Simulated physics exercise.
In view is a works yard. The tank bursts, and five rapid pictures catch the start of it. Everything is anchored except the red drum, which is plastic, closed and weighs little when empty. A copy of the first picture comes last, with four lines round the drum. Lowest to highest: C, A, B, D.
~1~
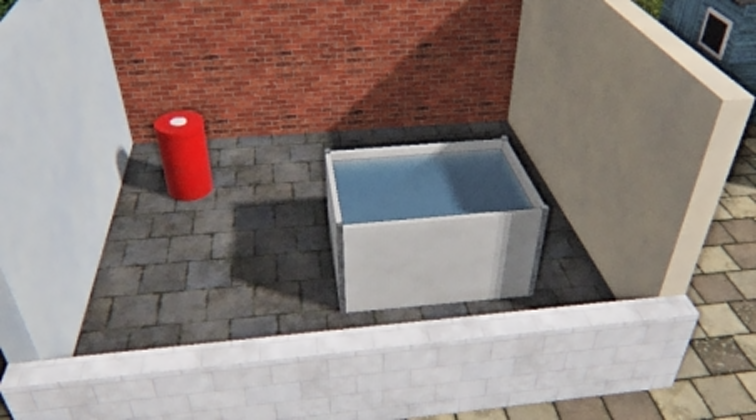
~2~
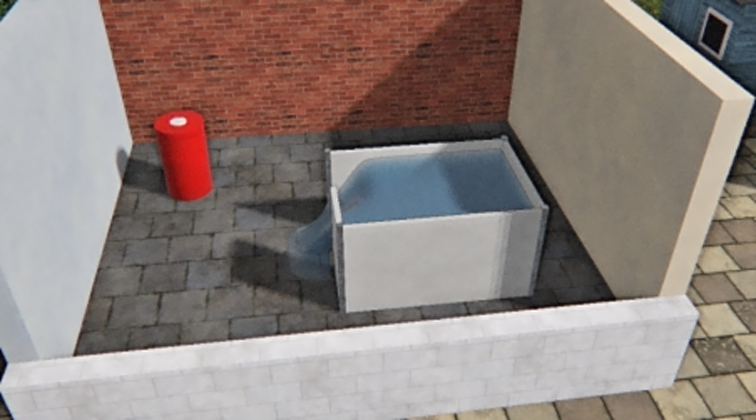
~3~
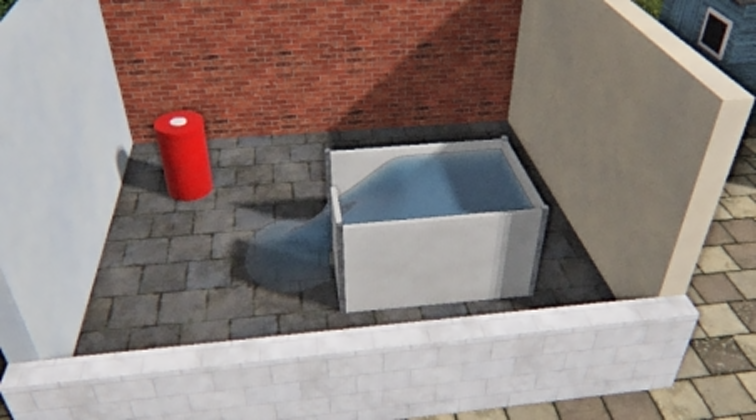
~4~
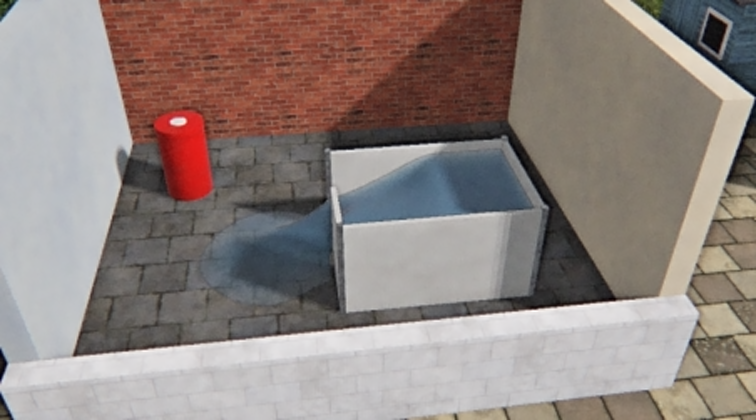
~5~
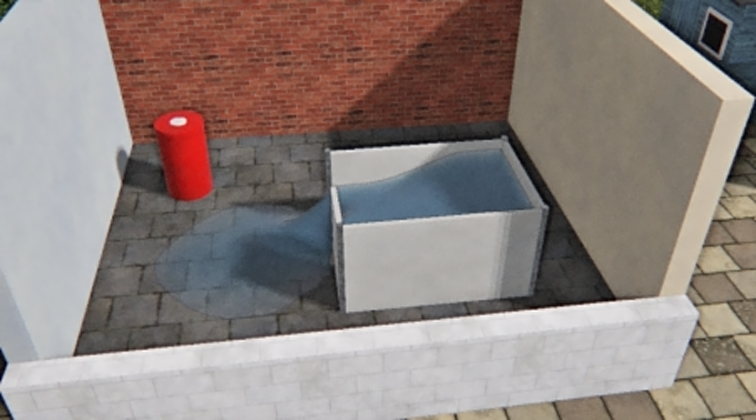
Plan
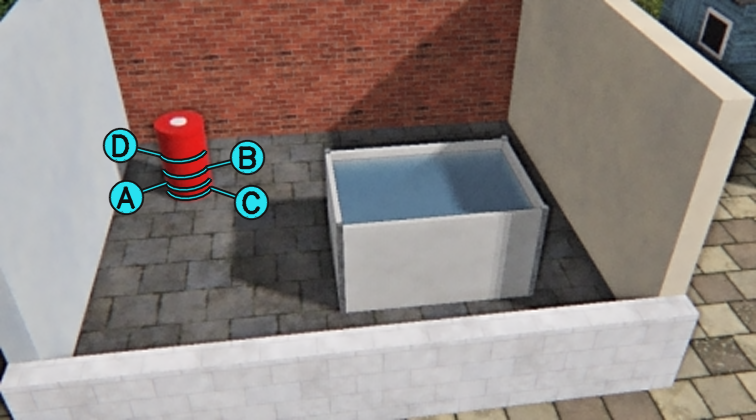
Water poured out through the left side of a pale, open-topped tank in a walled yard, then fanned out across the dark paving towards a red drum, while the level inside sloped down.
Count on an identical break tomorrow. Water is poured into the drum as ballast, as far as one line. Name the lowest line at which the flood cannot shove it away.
Take B.
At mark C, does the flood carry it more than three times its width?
Yes.
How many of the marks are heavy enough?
Two.
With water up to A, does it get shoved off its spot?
Yes, it does.
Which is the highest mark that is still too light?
It is A.
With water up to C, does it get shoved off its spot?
Yes.
On the marked copy, A at (186, 189); B at (184, 177); C at (188, 198); D at (181, 161); from the bottom up C, A, B, D.
With A, it is pushed about 4 times its own width away.
With B, it does not move.
With C, it is pushed about 5 times its own width away.
With D, it does not move.
